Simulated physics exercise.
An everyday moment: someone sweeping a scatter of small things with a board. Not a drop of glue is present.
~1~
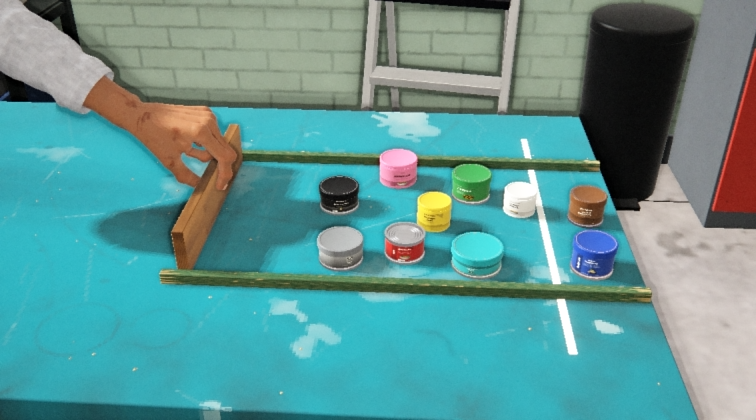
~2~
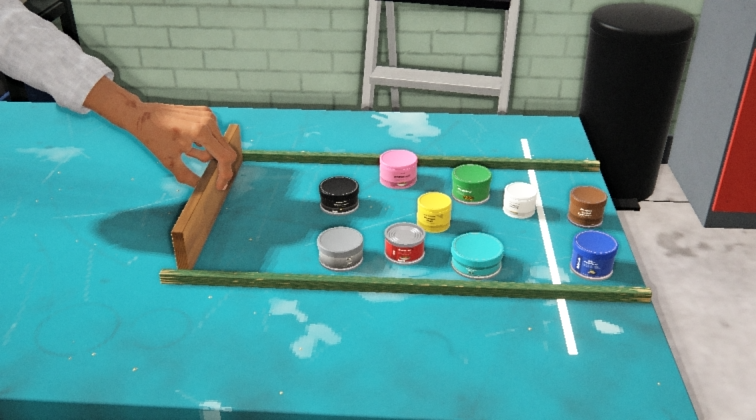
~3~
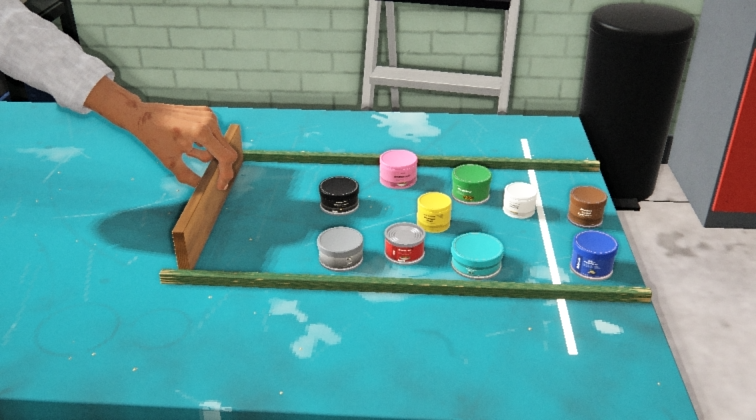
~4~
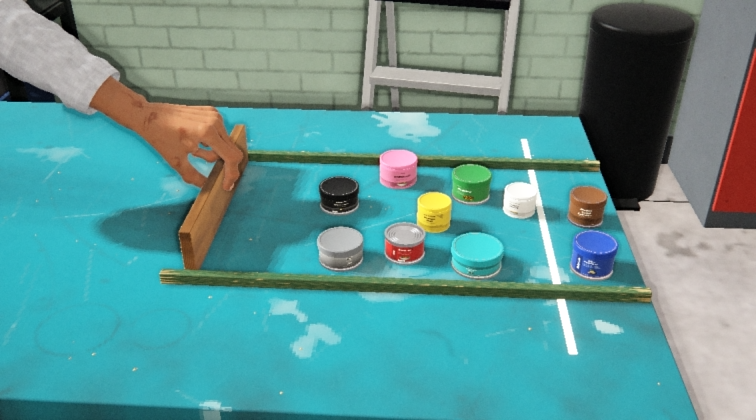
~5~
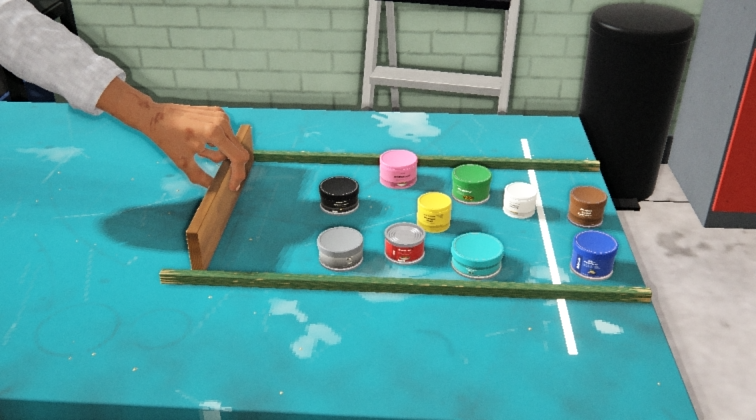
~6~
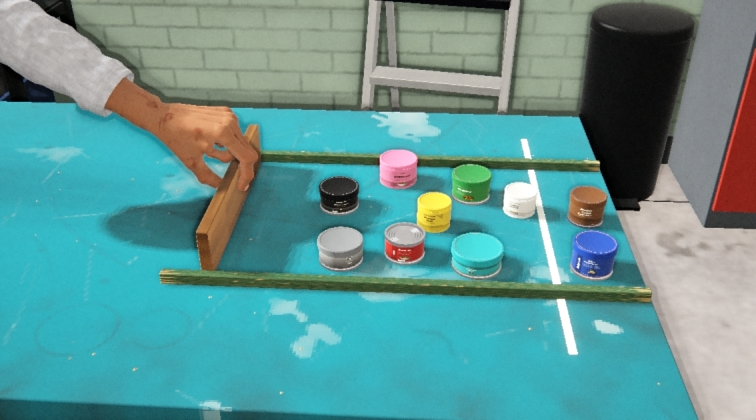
In a workshop with a pale green brick wall, a ladder and a dark bin, a fixed, raised view looks across a worn turquoise table. Between two greenish rails sit black, pink, grey, red, yellow, green, turquoise and white tubs, with brown and blue ones right of a white strip. A hand at left holds a wooden board still, then slides it slightly right, while the tubs stay put.
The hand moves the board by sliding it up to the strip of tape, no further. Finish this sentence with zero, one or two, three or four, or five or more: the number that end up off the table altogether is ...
The number that end up off the table altogether is one or two.
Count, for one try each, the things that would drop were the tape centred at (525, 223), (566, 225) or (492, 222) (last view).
In order: 1, 3 and 0.
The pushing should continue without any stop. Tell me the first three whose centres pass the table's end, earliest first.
Order, earliest first: Blue pot, brown tin, turquoise pot.
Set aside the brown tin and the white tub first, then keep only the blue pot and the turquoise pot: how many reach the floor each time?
Result: 1, then 1.
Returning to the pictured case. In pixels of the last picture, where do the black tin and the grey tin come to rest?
About (561, 201), and the other about (579, 264).
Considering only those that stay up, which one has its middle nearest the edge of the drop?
Foremost one: Turquoise pot.
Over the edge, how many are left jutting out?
Answer: 1.
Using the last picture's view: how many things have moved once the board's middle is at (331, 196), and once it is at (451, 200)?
The first number is 2, the next one 7.
Soon after, none off yet; brown tin at rest near (587, 207); blue pot at rest near (594, 255); white tub at rest near (520, 200).
By the end, the number that fall off is one or two; fallen, blue pot and brown tin.
